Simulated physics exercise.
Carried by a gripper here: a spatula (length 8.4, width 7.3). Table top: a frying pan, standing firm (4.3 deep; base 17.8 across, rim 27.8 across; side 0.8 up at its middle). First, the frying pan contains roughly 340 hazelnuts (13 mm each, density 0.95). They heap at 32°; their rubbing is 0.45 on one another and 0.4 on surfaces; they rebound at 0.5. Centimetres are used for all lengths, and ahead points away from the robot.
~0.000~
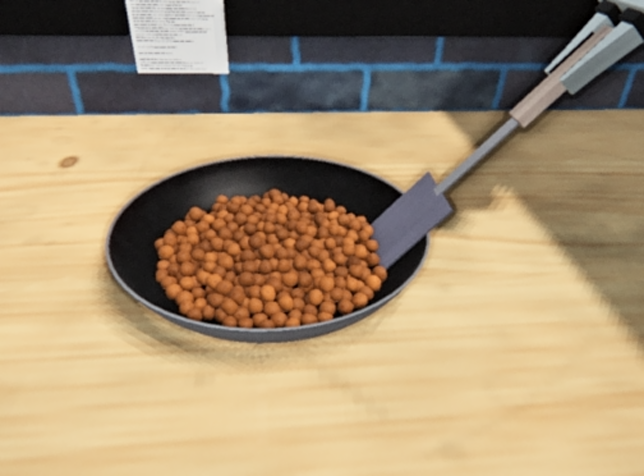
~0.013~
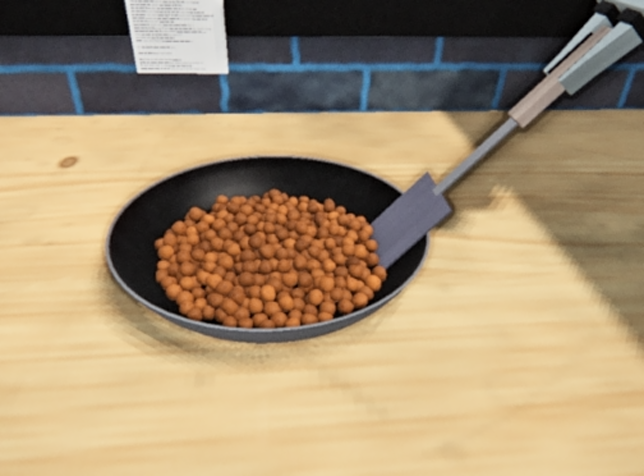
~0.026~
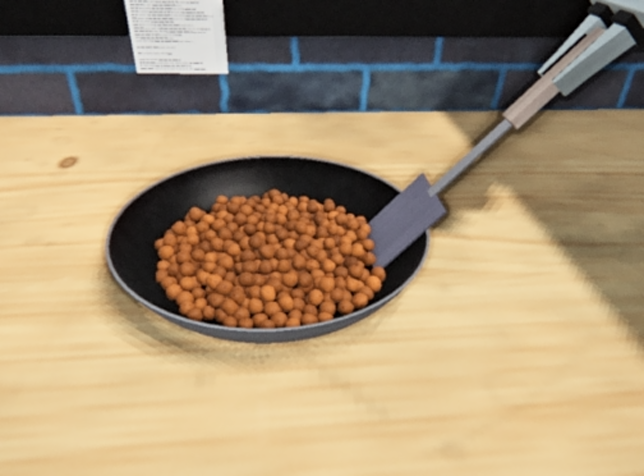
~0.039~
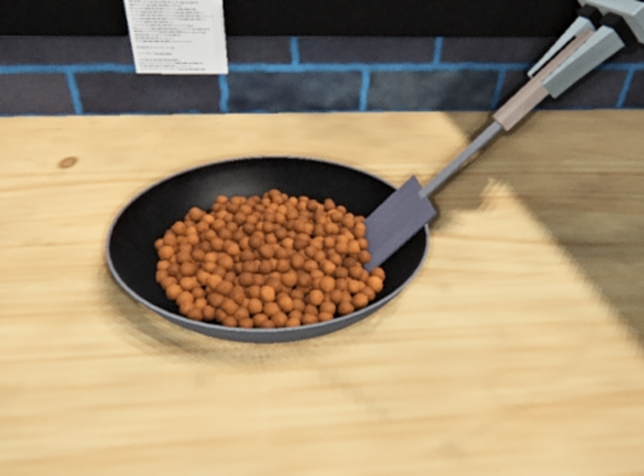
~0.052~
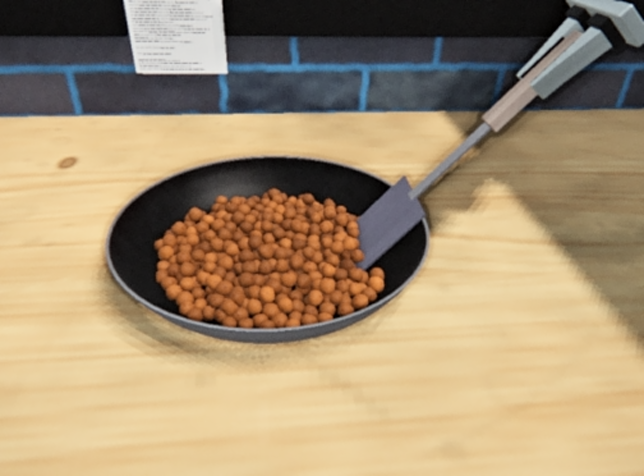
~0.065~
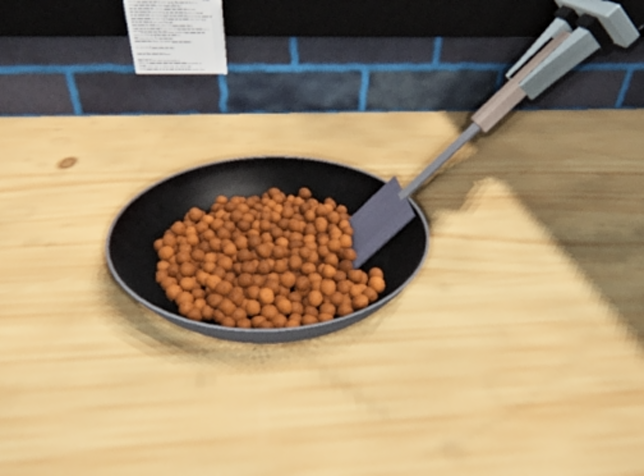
On a wooden table top, a gripper slides a spatula left into hazelnuts in a frying pan.
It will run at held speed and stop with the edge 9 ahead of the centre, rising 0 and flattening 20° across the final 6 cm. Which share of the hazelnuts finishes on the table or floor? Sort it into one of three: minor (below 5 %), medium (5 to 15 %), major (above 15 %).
Minor, below 5 %.
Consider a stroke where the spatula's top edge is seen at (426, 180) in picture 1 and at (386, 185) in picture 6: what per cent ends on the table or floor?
Roughly 5 percent ends up there.
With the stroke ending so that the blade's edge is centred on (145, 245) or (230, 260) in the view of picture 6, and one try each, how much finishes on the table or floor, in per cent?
Close to 15 and close to 0 per cent, respectively.
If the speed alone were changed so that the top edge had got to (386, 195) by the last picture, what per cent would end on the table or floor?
About 5 per cent.
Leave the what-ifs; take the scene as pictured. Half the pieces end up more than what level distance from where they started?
Level distance of roughly 3 cm.
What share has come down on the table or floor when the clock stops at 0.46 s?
Roughly 0 percent.
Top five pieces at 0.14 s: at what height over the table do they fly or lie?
They are around 5 cm up.
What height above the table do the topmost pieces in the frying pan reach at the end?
Height at the end: Around 5.5 cm.
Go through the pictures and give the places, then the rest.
Spatula top edge at (440, 190), sloping 49°; upper third of the load around (272, 245), from x 160 to 380, top at y 195; 338 in the frying pan, in the first picture.
Spatula top edge at (439, 190), sloping 49°; upper third of the load around (272, 245), from x 160 to 380, top at y 195, in the second picture.
Spatula top edge at (434, 191), sloping 49°; upper third of the load around (273, 244), from x 160 to 380, top at y 195, in the third picture.
Spatula top edge at (425, 193), sloping 49°; upper third of the load around (276, 242), from x 160 to 375, top at y 195, in the fourth picture.
Spatula top edge at (415, 194), sloping 49°; upper third of the load around (278, 241), from x 160 to 375, top at y 195, in the fifth picture.
Spatula top edge at (404, 194), sloping 49°; upper third of the load around (278, 240), from x 160 to 375, top at y 195; 338 in the frying pan, in the sixth picture.
By 0.14 s, sloping 49°, highest piece 5 above the table; 338 in the frying pan.
By 0.22 s, sloping 43°, highest piece 5 above the table; 338 in the frying pan.
By 0.46 s, sloping 29°, highest piece 5 above the table; 337 in the frying pan, 1 on the table or floor.
By 1.51 s, sloping 29°, highest piece 5 above the table; 337 in the frying pan, 1 on the table or floor.
Final count, 337 in the frying pan, 1 on the table or floor. That is 0 % on the table or floor.
